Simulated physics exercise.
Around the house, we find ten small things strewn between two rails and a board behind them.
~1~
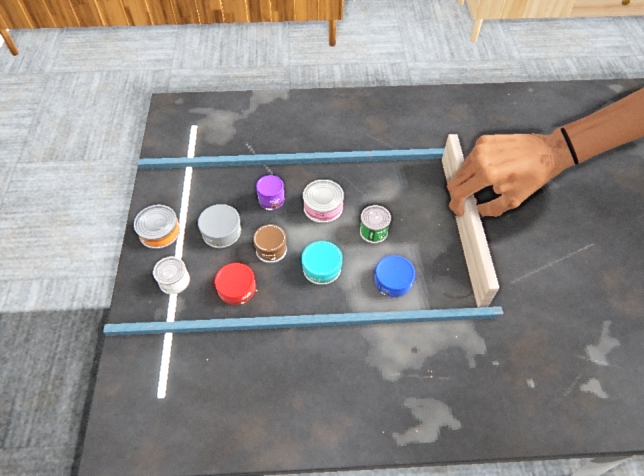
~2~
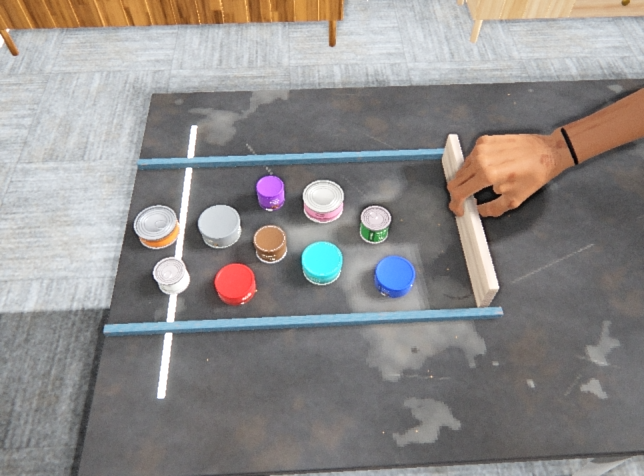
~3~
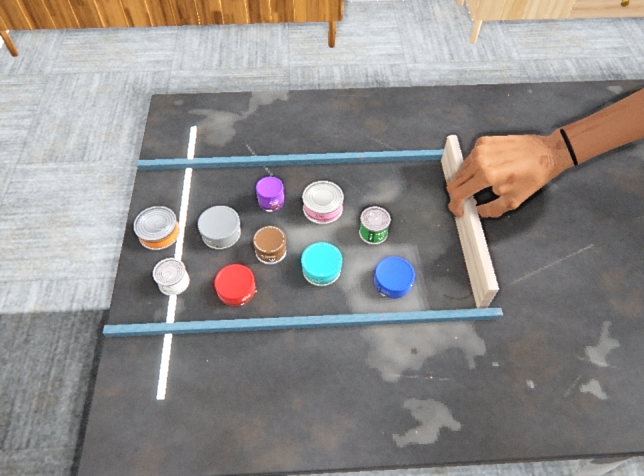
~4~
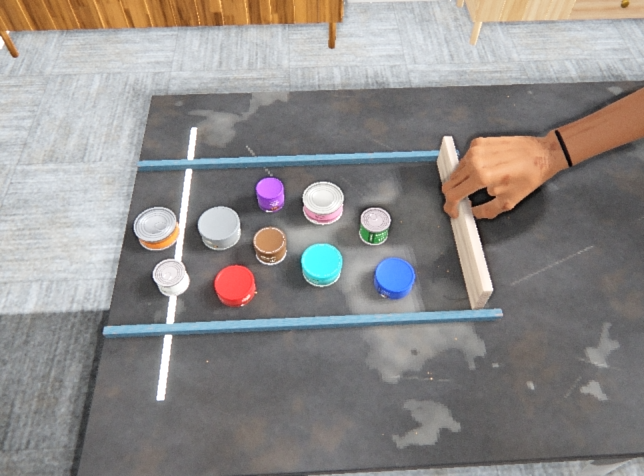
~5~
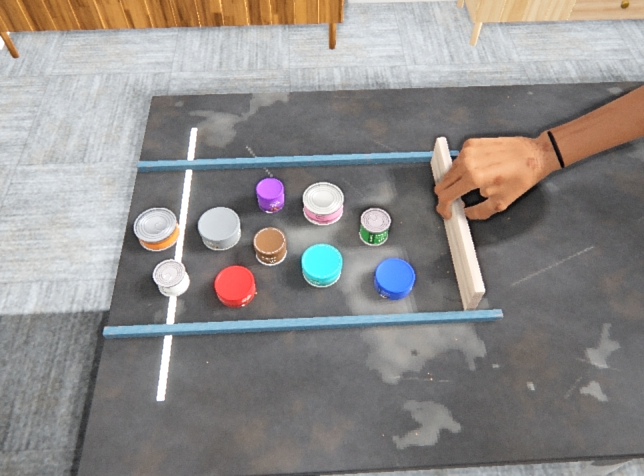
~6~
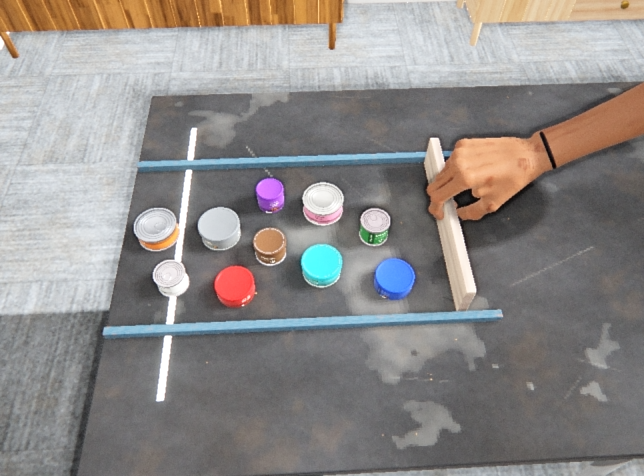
A hand rests on a pale wooden board at the right of two blue rails, at first barely moving it. Then it slides the board slowly a short way left, toward the blue and green containers. The ten small, colourful tubs and tins between the rails, some by a white line, stay put.
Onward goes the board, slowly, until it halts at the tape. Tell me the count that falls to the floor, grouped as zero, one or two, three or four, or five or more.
The count is one or two.
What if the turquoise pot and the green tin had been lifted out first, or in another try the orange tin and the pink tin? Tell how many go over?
The counts: 1 and 1.
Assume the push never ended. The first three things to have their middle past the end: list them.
The order is the orange tin, the white pot and then the grey pot.
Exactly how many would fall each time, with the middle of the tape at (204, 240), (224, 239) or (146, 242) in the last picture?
Respectively, 1, 0 and 5.
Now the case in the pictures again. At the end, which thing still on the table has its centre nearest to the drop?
Looks like the grey pot to me.
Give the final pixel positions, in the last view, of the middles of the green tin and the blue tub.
Around (163, 239) and around (150, 307).
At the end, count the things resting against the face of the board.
It adds up to 5.
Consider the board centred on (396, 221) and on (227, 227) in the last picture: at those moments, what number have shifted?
By the first moment it's 1, by the second it's 10.
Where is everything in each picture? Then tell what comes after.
In the first picture, orange tin (158, 227); white pot (172, 276); grey pot (220, 226); board (467, 215); tape (180, 238).
In the second picture, white pot (172, 276); board (467, 216).
In the third picture, grey pot (220, 228); purple tub (270, 194).
In the fourth picture, orange tin (157, 229); turquoise pot (322, 265).
In the fifth picture, white pot (172, 278); pink tin (323, 204).
In the sixth picture, orange tin (157, 230); white pot (172, 279); grey pot (220, 229); board (447, 219); tape (180, 241).
A little later, none off yet; orange tin at rest near (157, 230); white pot at rest near (172, 279); grey pot at rest near (220, 229).
Next, none off yet; orange tin at rest near (157, 230); white pot at rest near (172, 279); grey pot moving near (214, 229).
Later still, none off yet; orange tin shifted about its own width near (121, 233); white pot shifted about its own width near (131, 275); grey pot shifted about its own width near (162, 222).
When it is over, the number that fall off is one or two; down, white pot and orange tin.
